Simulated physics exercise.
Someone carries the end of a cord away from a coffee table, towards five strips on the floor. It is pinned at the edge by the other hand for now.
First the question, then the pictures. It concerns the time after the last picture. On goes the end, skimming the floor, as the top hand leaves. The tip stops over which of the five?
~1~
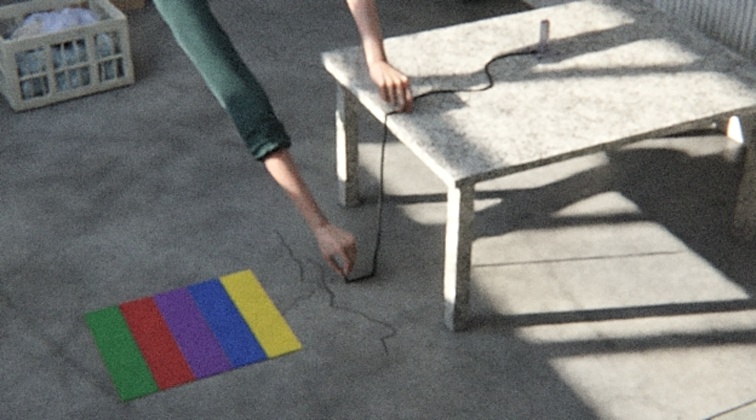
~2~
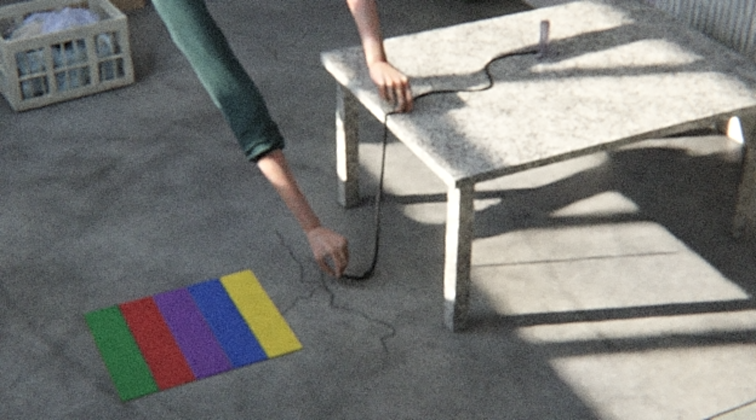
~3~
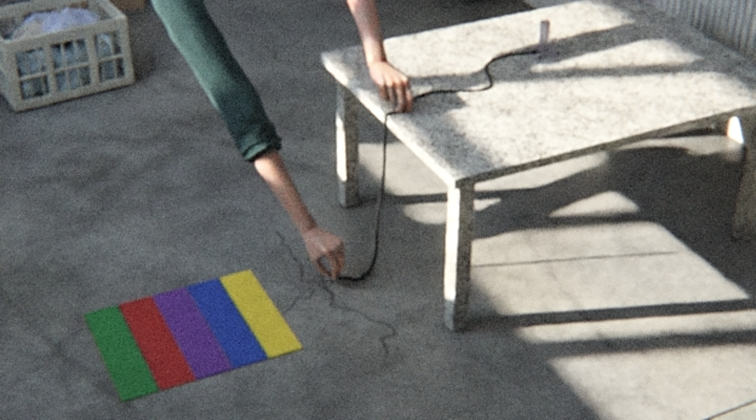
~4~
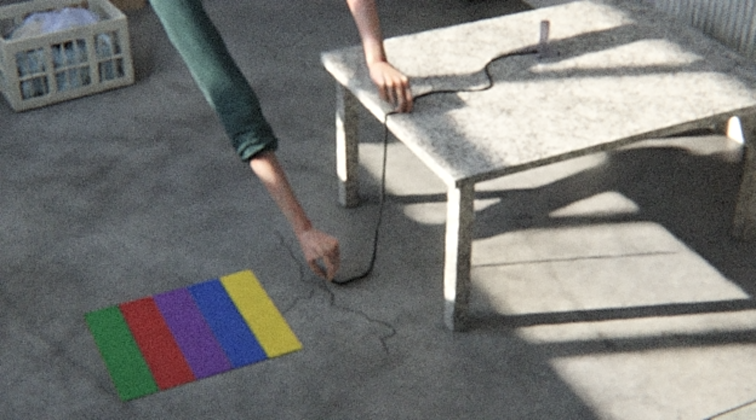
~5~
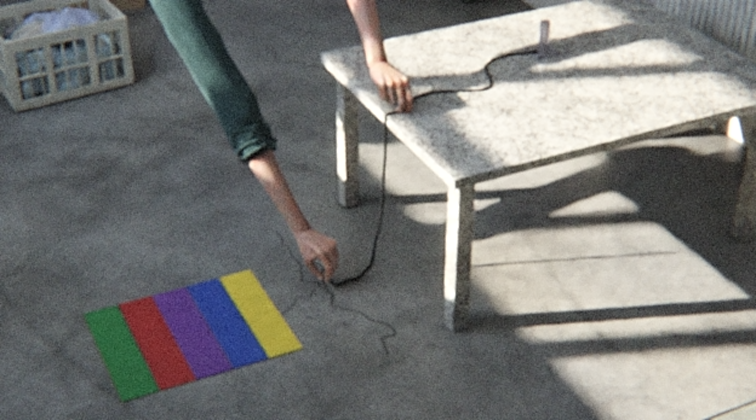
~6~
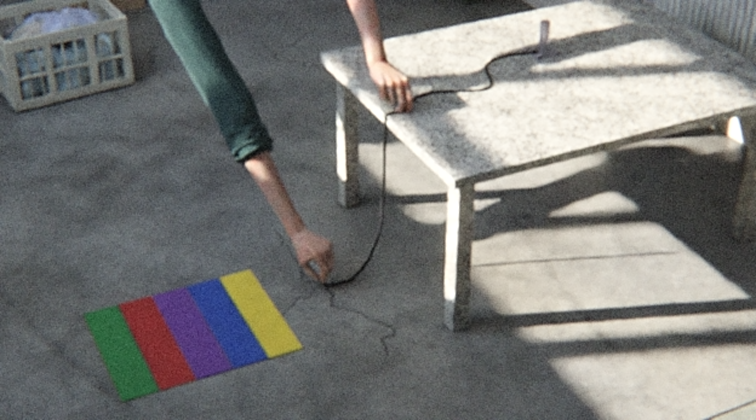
Over the purple strip.
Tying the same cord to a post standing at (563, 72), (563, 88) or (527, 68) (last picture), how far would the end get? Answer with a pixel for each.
Going through them in sequence: (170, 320), (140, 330) and finally (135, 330).
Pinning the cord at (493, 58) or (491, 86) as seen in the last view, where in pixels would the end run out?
First try at (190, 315), second at (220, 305).
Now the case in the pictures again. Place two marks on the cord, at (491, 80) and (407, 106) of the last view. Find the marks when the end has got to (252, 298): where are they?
Near (463, 80) and (383, 124).
Soon after, end near (252, 298); over yellow.
After that, end near (210, 309); over blue.
At the stop, end near (184, 316); over purple. It gets as far as the purple strip.
